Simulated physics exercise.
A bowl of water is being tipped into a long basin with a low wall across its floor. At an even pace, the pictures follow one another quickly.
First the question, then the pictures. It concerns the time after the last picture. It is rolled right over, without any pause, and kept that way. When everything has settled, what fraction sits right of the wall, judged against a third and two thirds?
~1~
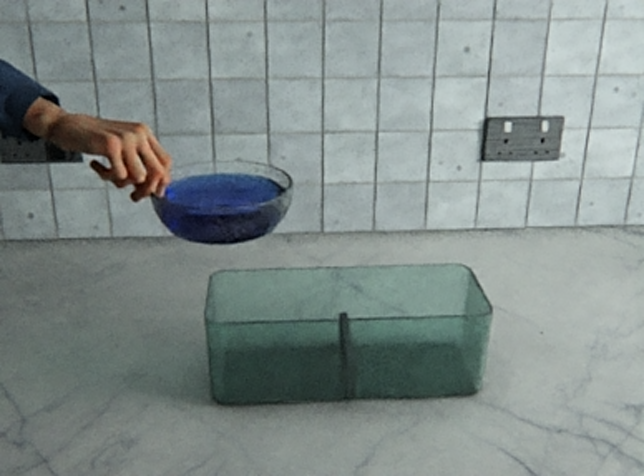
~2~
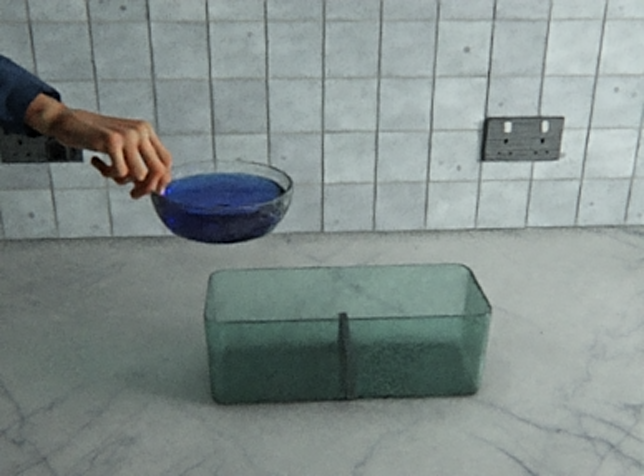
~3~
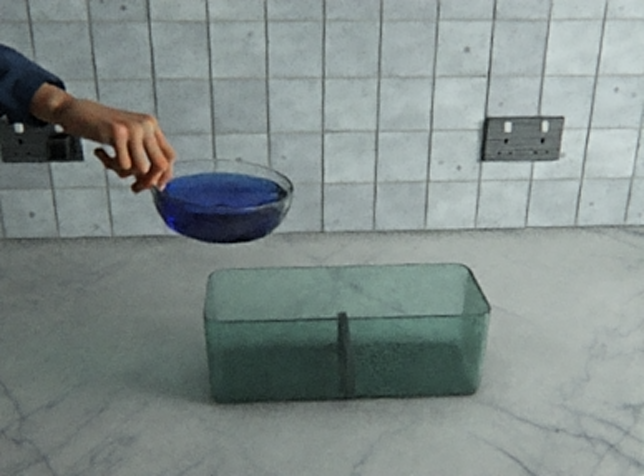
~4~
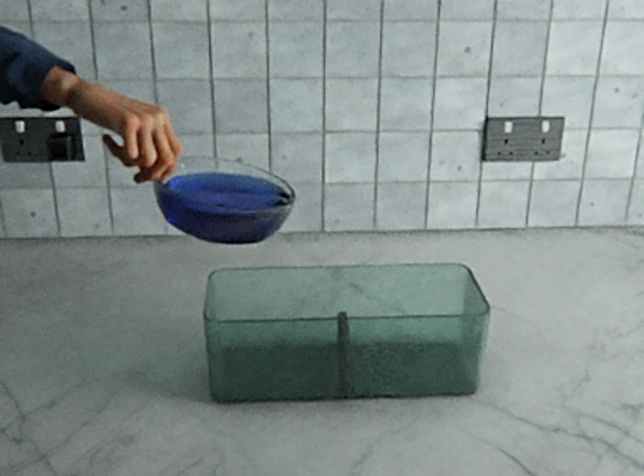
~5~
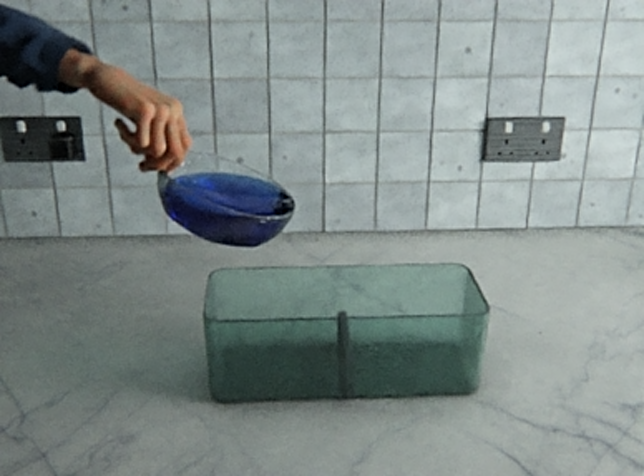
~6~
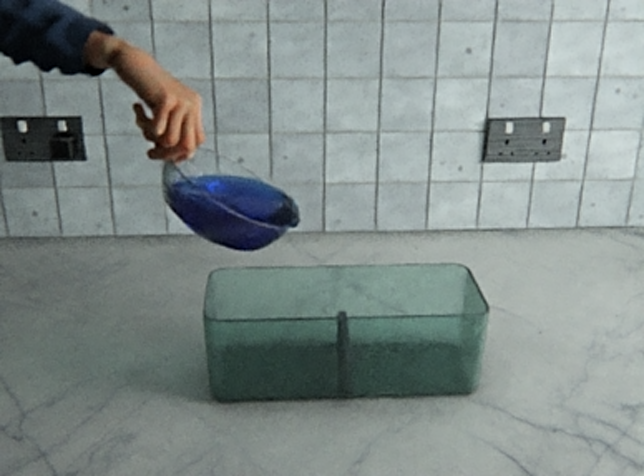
Once it settles, the part right of the wall is below a third, I'd say.
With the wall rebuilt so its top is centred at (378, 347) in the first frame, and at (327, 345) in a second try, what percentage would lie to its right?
Roughly 25 per cent first and roughly 55 per cent second.
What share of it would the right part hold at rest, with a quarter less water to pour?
5 per cent or so.
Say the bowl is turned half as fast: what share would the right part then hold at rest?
Somewhere near 35 percent.
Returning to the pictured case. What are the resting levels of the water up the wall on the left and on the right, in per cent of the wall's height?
On the left it is 50 per cent, on the right 10.
A moment on, the bowl is tipped on its side and 8 per cent is still to pour, 50 is left of the wall and 13 right of it.
Next, the bowl is tipped right over and 0 per cent is still to pour, 72 is left of the wall and 16 right of it.
Then the bowl is tipped right over and 0 per cent is still to pour, 74 is left of the wall and 17 right of it.
Later the bowl is tipped right over and 0 per cent is still to pour, 74 is left of the wall and 17 right of it.
At rest 74 per cent lies left of the wall, 17 right of it and 9 outside.
